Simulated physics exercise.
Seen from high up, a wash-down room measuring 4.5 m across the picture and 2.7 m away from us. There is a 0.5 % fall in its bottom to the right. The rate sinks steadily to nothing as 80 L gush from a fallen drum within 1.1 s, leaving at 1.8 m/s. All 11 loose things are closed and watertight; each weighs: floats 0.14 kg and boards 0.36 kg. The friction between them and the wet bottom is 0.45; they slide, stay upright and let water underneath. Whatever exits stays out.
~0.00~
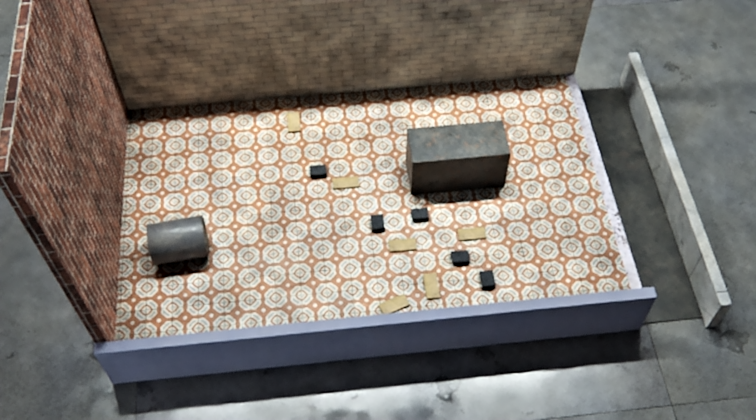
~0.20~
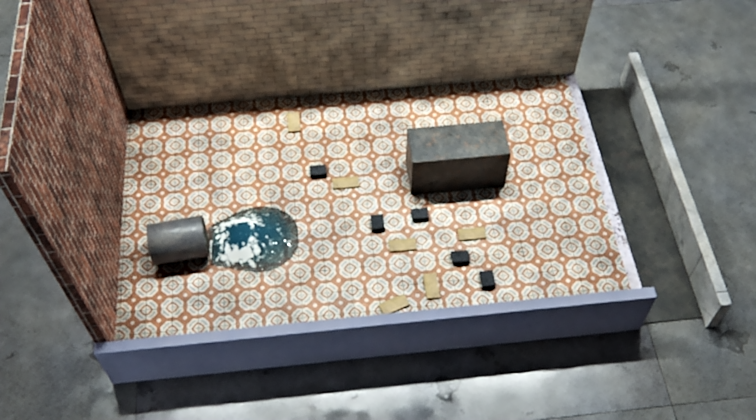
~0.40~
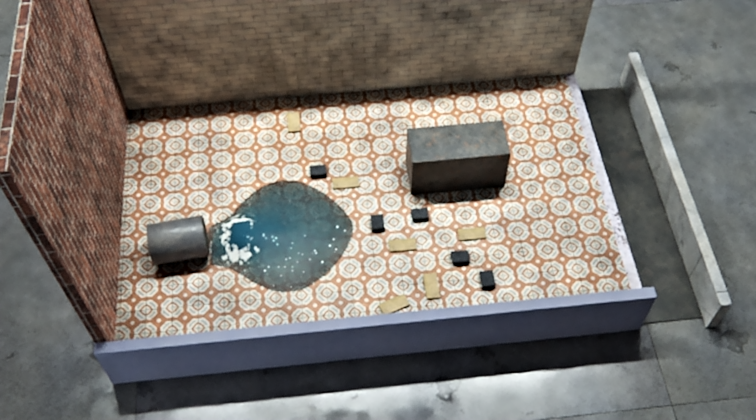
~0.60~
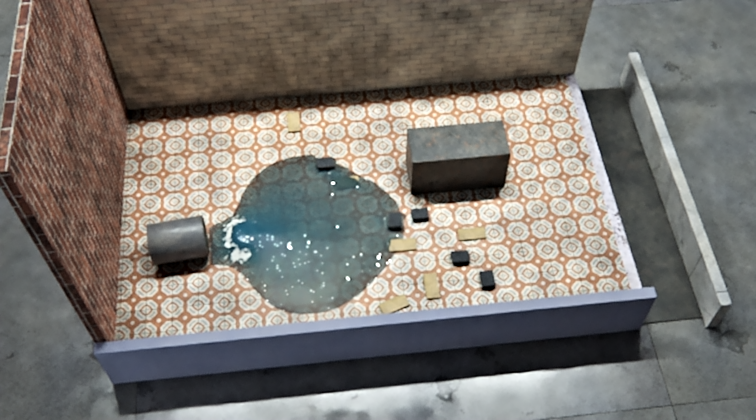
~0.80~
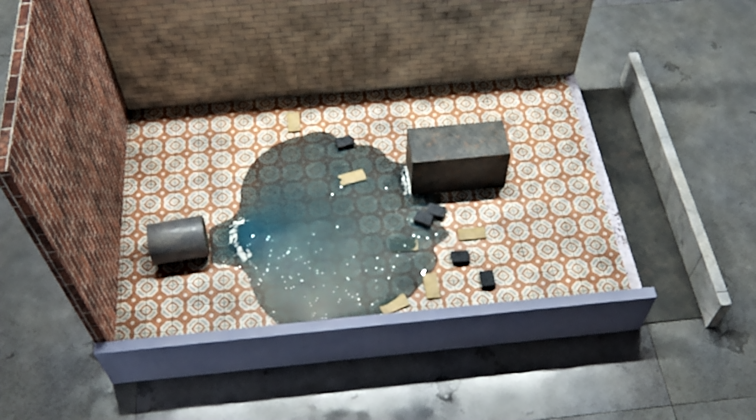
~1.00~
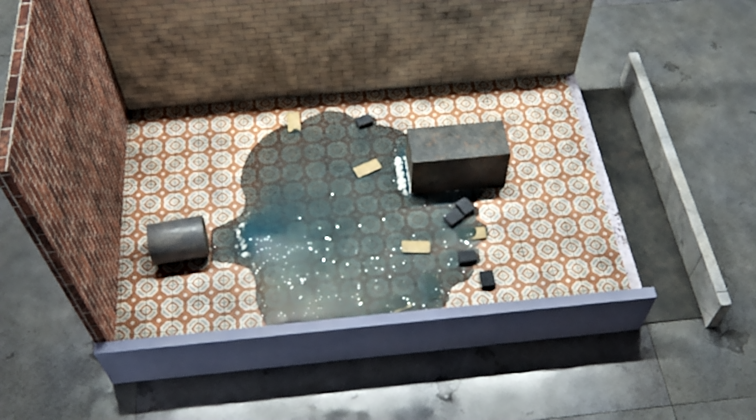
Water pours from a grey cylinder, spreads across the tiled floor, and pushes small blocks rightward.
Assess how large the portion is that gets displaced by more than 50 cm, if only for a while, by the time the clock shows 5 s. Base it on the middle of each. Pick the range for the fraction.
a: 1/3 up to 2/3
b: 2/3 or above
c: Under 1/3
Option b: 2/3 or above.
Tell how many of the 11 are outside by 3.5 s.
That would be 8.
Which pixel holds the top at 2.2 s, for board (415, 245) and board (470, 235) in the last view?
(566, 257) and (553, 243), roughly.
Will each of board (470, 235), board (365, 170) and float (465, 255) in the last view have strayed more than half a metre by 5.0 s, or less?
In that order: Exceeds it, then exceeds it, then exceeds it.
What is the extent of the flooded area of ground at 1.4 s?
Roughly 5.0 m2.
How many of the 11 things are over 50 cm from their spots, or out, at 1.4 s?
The number by then is 6.
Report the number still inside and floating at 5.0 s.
0.
After 1.4 s 6 of 11 are over 50 cm from their spots; 8 afloat.
After 2.2 s 10 of 11 are over 50 cm from their spots; 7 afloat.
After 3.5 s 10 of 11 are over 50 cm from their spots; 2 afloat.
After 5.0 s 10 of 11 are over 50 cm from their spots, and 10 have been at some point; 0 afloat.
